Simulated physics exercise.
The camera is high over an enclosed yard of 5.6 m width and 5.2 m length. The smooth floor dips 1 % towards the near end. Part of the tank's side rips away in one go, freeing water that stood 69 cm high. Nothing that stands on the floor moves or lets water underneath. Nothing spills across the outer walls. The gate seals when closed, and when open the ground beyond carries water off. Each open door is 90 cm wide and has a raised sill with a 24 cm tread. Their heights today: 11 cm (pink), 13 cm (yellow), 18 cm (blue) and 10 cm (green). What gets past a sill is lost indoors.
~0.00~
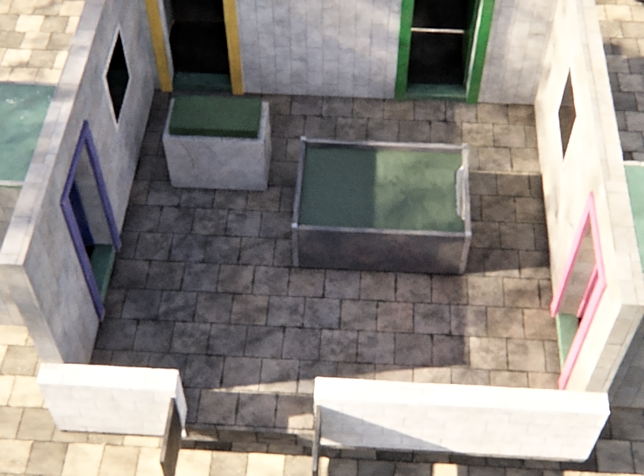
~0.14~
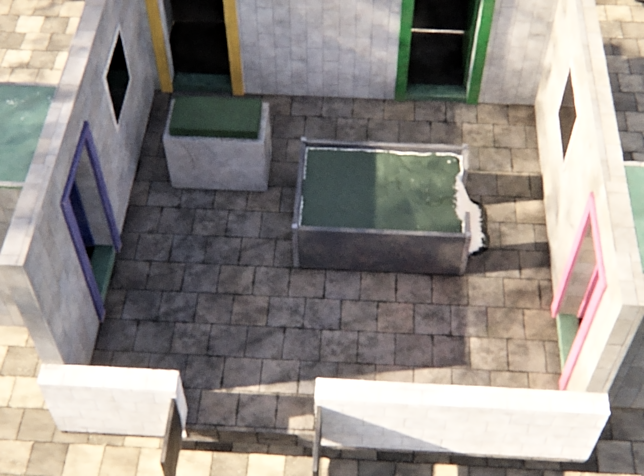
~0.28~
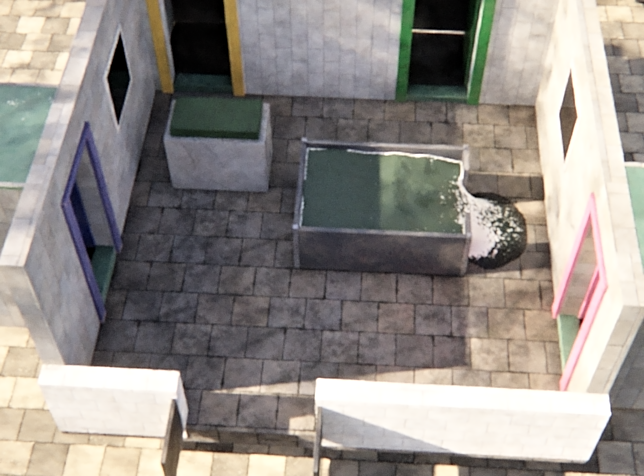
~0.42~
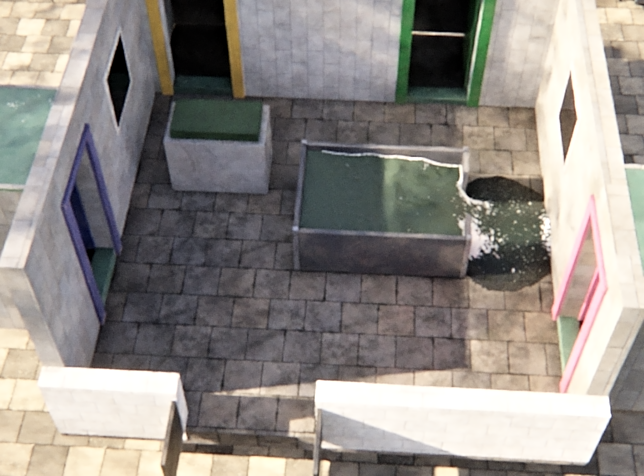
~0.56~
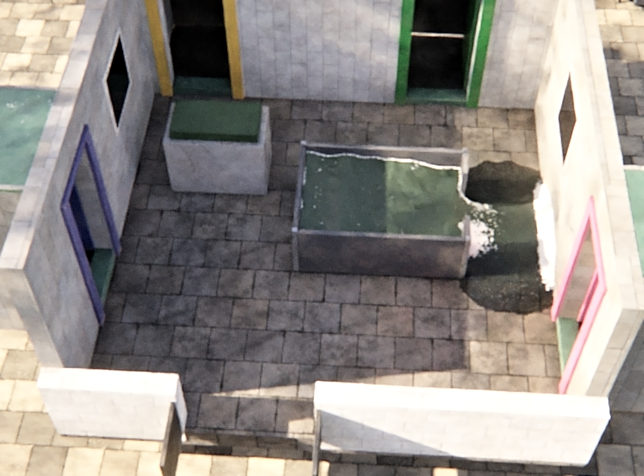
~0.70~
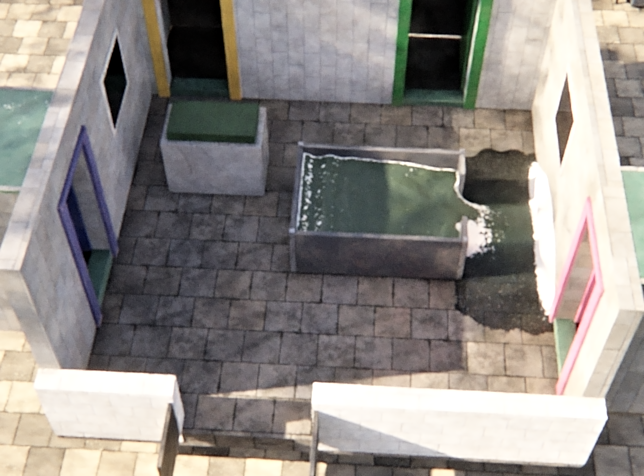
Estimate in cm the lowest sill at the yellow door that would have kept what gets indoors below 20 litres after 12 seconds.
At least 6.5 cm or so.
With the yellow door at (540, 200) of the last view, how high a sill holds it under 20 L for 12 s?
About 30 cm.
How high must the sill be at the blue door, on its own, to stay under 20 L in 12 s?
Roughly 7.0 cm at blue.
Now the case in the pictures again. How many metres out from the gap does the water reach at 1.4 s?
Some 3.0 m out.
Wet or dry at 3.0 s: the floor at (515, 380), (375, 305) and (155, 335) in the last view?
In that order: Under water, still dry, still dry.
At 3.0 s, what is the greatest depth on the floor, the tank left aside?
Up to some 25 cm.
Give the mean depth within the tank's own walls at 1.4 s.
Roughly 47 cm on average.
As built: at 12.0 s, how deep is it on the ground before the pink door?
About 5.5 cm.
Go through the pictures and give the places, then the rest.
In the first frame, the tank at (382, 190) is whole and still, 69 cm deep; the yellow door at (196, 38) is dry.
In the second frame, the front is at (484, 244), 0.3 m from the gap at (460, 215); 0.2 m2 of floor is wet, 69 cm left at the back.
In the third frame, water pours out at (461, 217) and has run 0.8 m, to (521, 239); about 11 cm deep outside, 69 cm at the back.
In the fourth frame, the gap is at (460, 220), the front 1.2 m out at (551, 265); the back of the tank holds 69 cm.
In the fifth frame, water pours out at (460, 221) and has run 1.3 m, to (541, 178); about 7 cm deep outside, 67 cm at the back.
In the sixth frame, the front is at (554, 326), 1.6 m from the gap at (457, 221); 2.5 m2 of floor is wet, 59 cm left at the back; the yellow door at (193, 44), 4.4 m from the gap, is still 4.1 m from the nearest water.
After 1.4 s water covers 20 % of the floor, deepest (43 cm) near (544, 234); it has not reached the yellow door.
After 3.0 s water covers 45 % of the floor, deepest (25 cm) near (564, 434); it has not reached the yellow door.
After 12.0 s water covers 95 % of the floor, deepest (11 cm) near (374, 423); 6 cm at the yellow door, 0 litres in over its 13 cm sill.
At the yellow door as built, the water arrived by 3.4 s and peaked near 11 cm at 6.2 s.
Run again over the same 12 s with other heights there, 30 litres in over 6 cm, 8 litres over 8 cm. The limit of 20 litres is kept from about 6.5 cm up.
